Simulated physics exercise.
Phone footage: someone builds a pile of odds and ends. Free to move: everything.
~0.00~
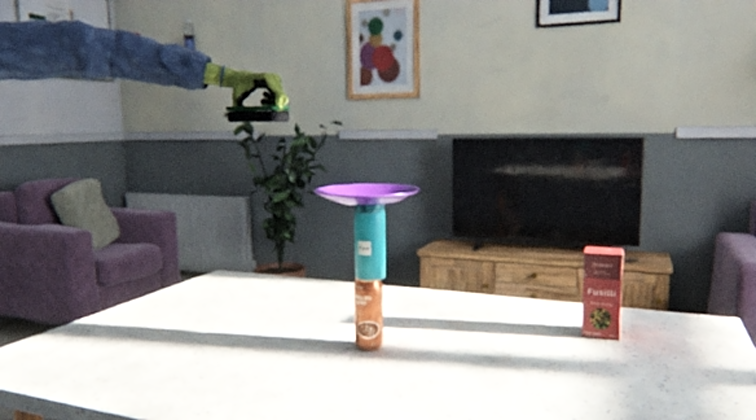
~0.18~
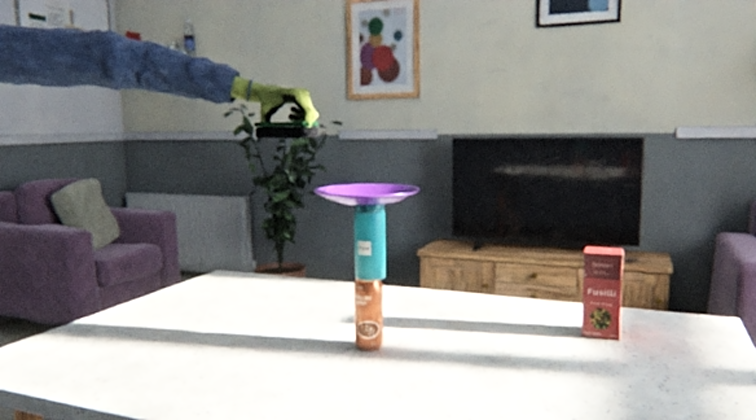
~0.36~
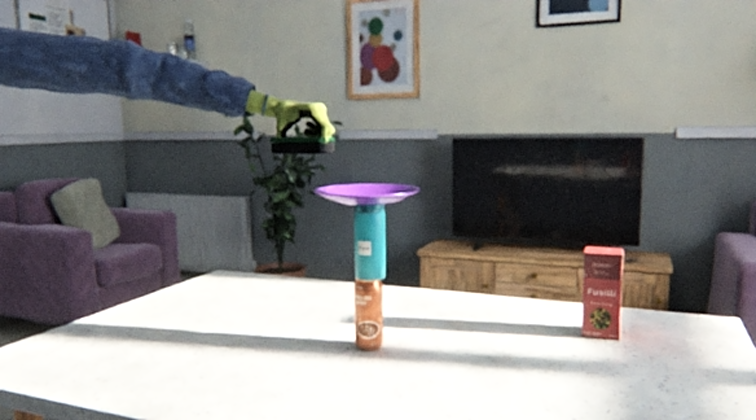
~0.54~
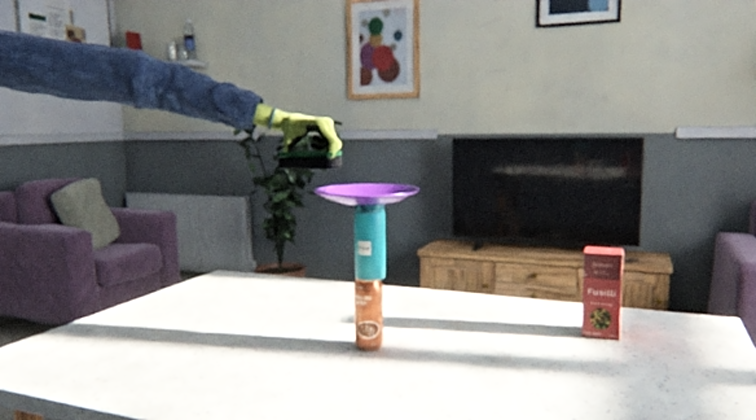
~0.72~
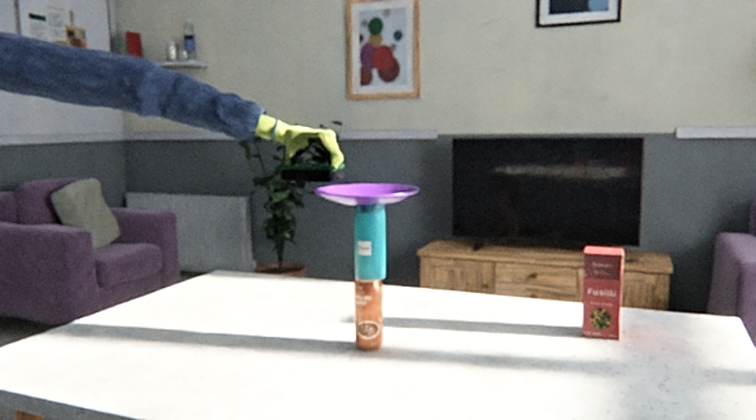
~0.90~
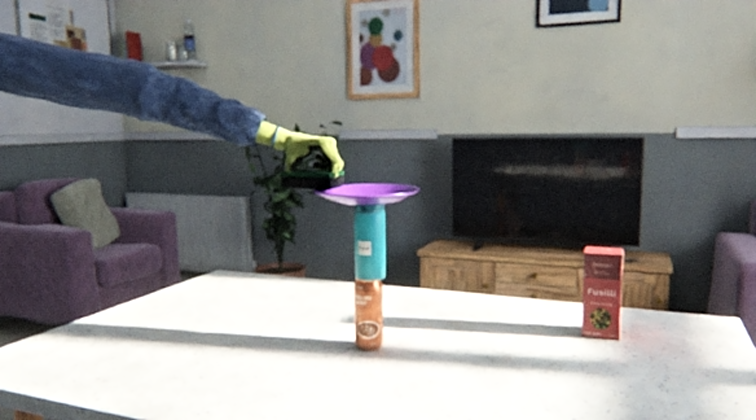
At first, a gloved hand holds a black sponge up and to the left of a purple plate stacked on a teal and an orange container, with a red carton standing at right. The hand moves right and downward, then lowers the sponge to the plate's left side, still gripping it.
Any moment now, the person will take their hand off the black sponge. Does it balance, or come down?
At least one thing drops.
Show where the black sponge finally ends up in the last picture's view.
Somewhere around (313, 333) in the last picture.
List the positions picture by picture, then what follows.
In the first frame, on its way; black sponge (258, 114); red carton (602, 292).
In the second frame, on its way; black sponge (287, 130); purple plate (367, 195).
In the third frame, on its way; black sponge (303, 146); red carton (602, 292).
In the fourth frame, on its way; black sponge (310, 160); purple plate (367, 195).
In the fifth frame, on its way; black sponge (312, 172); red carton (602, 292).
In the sixth frame, in place under the hand; black sponge (312, 180); purple plate (367, 195).
After 1.20 s, black sponge now fallen.
After 1.30 s, things are still on the move.
After 1.40 s, as before.
In the end (2.0 s), fallen, black sponge; the other 4 unmoved. At the end, from the last picture's camera, black sponge near (312, 333). The pile loses its balance.
